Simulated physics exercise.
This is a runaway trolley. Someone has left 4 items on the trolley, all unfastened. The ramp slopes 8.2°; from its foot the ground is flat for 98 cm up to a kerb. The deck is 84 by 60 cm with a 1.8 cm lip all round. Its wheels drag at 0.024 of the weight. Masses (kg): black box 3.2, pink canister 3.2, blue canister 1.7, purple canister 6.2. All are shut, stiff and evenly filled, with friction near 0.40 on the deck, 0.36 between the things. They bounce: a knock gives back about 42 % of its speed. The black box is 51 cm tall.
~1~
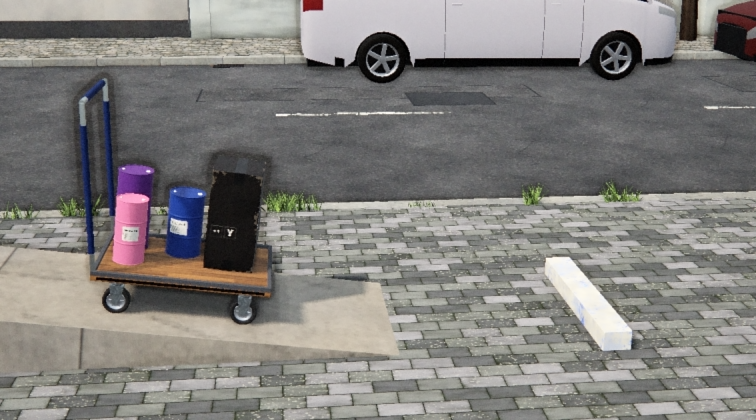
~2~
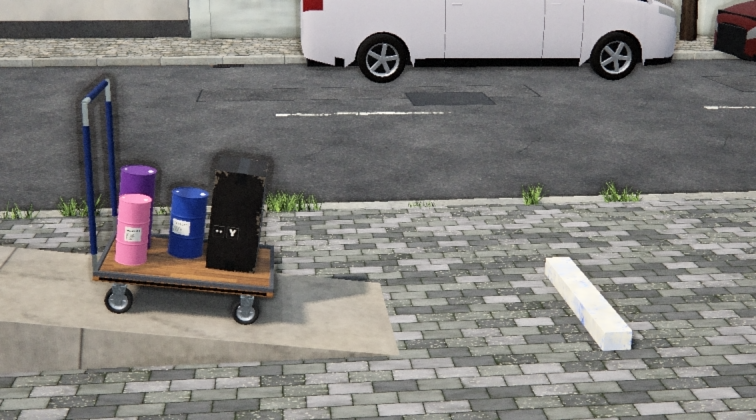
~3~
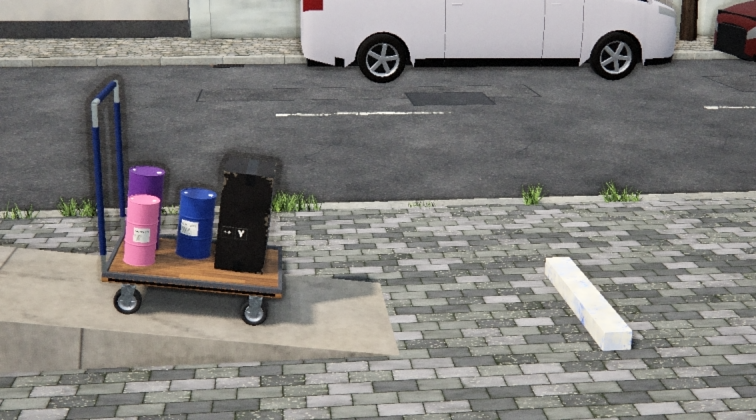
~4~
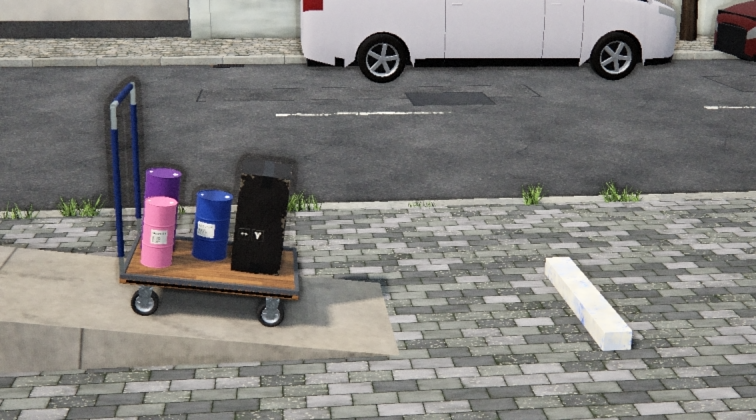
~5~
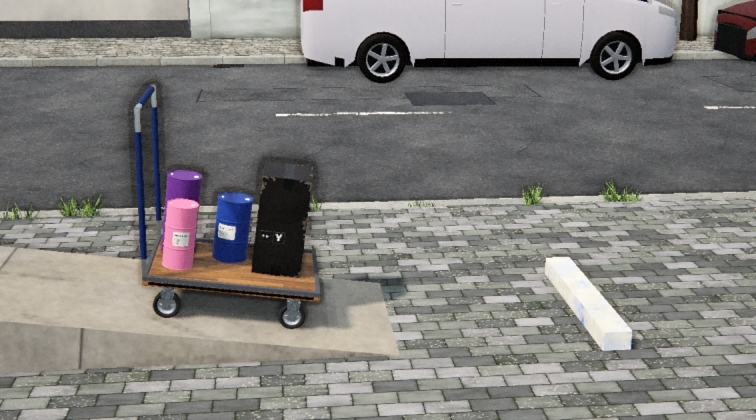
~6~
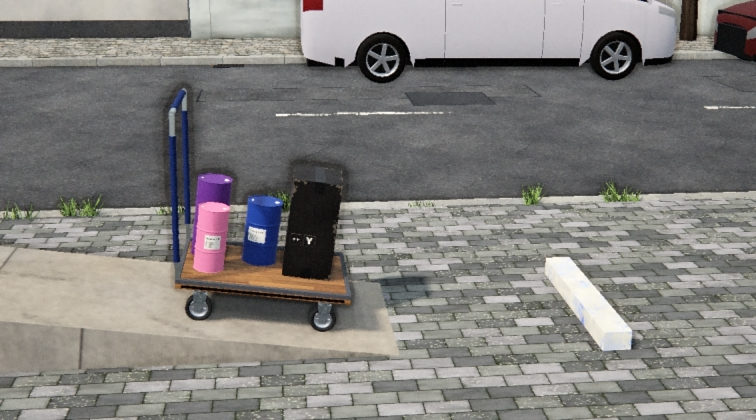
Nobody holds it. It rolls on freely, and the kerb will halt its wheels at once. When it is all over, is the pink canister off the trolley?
The pink canister is still aboard.
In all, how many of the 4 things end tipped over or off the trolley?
That comes to 1.
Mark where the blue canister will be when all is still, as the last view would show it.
Near (515, 241).
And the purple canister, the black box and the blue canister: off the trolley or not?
The purple canister ends on the trolley; the black box ends off the trolley; the blue canister ends on the trolley.
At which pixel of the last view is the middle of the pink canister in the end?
Around (504, 253).
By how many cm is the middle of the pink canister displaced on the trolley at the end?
Some 24 cm.
Then, 1.00 s later than the last frame, trolley at the kerb; pink canister 6 cm from its spot near (471, 253); purple canister 6 cm from its spot; black box 6 cm from its spot.
Then, 1.30 s later than the last frame, trolley at the kerb; pink canister 23 cm from its spot near (504, 253); black box rocked 32° off its seat; purple canister rocked 6° off its seat.
When it is over, off the trolley, black box; not toppled but over 10 cm from the start, pink canister and purple canister; blue canister within 10 cm of the start. End places, in pixels of the last picture, pink canister near (504, 253).
